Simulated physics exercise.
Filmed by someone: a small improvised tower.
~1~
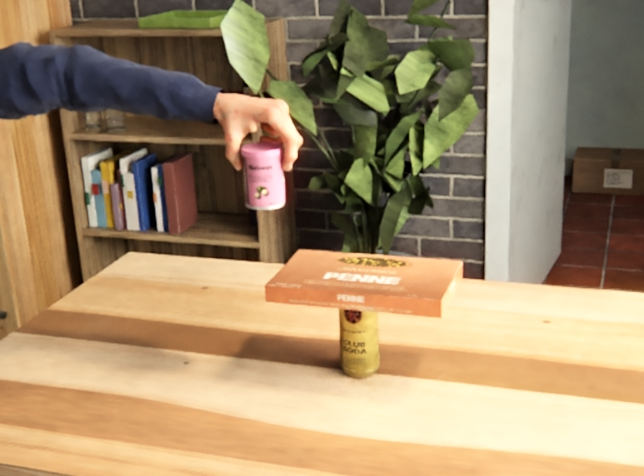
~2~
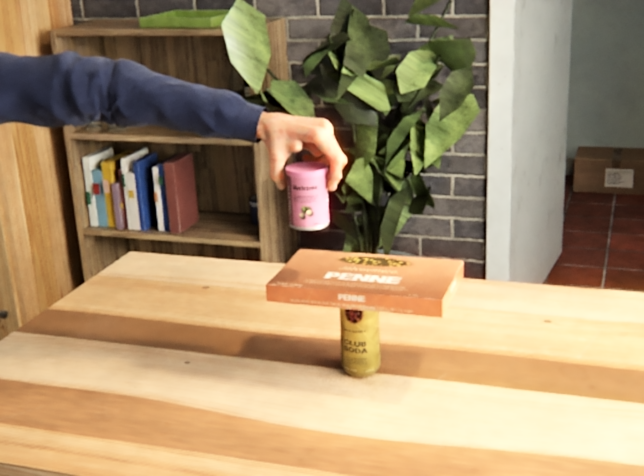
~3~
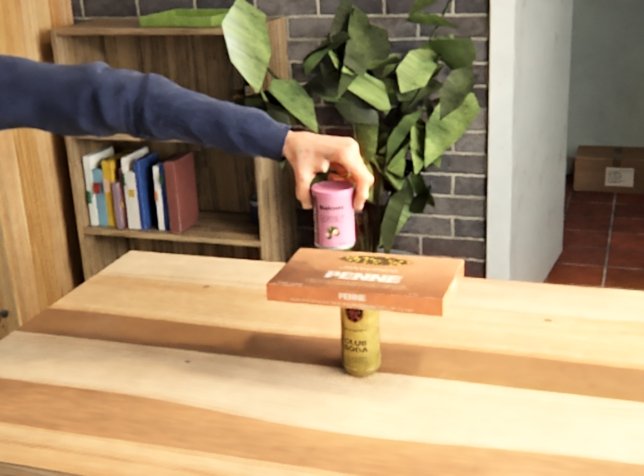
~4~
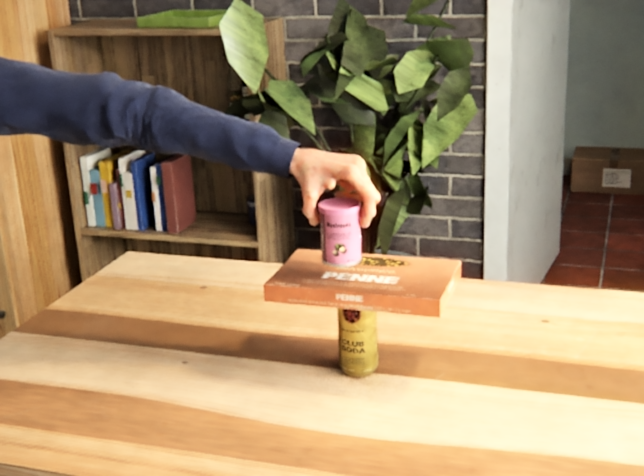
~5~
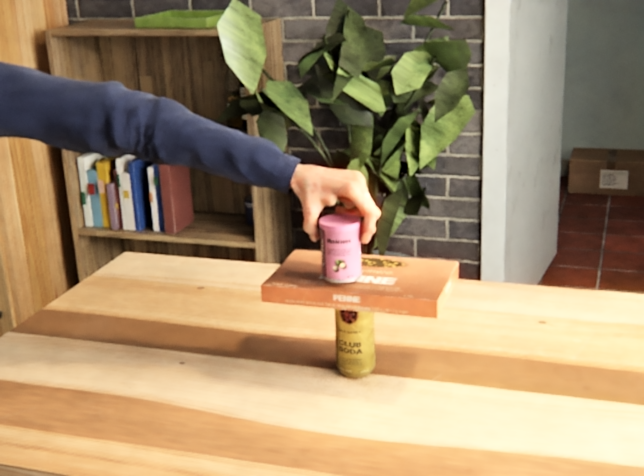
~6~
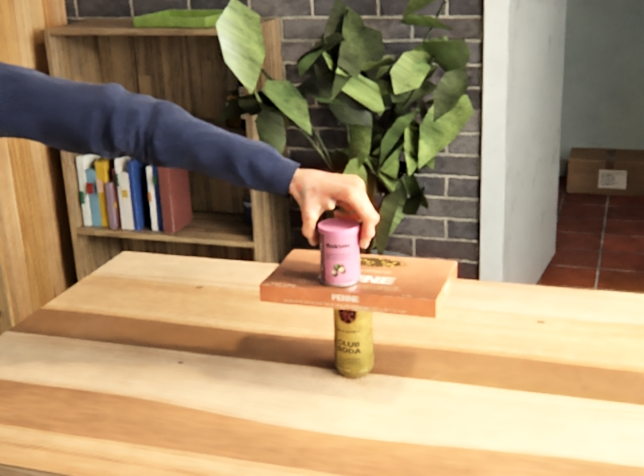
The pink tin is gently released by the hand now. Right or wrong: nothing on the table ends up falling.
Right.
Then, 0.30 s after the last picture, nothing has stirred.
Then, 1.00 s after the last picture, pink tin resting near (340, 253).
At rest, all 3 in place. Seen from the same camera at the end, pink tin near (339, 253). The stack stays up.
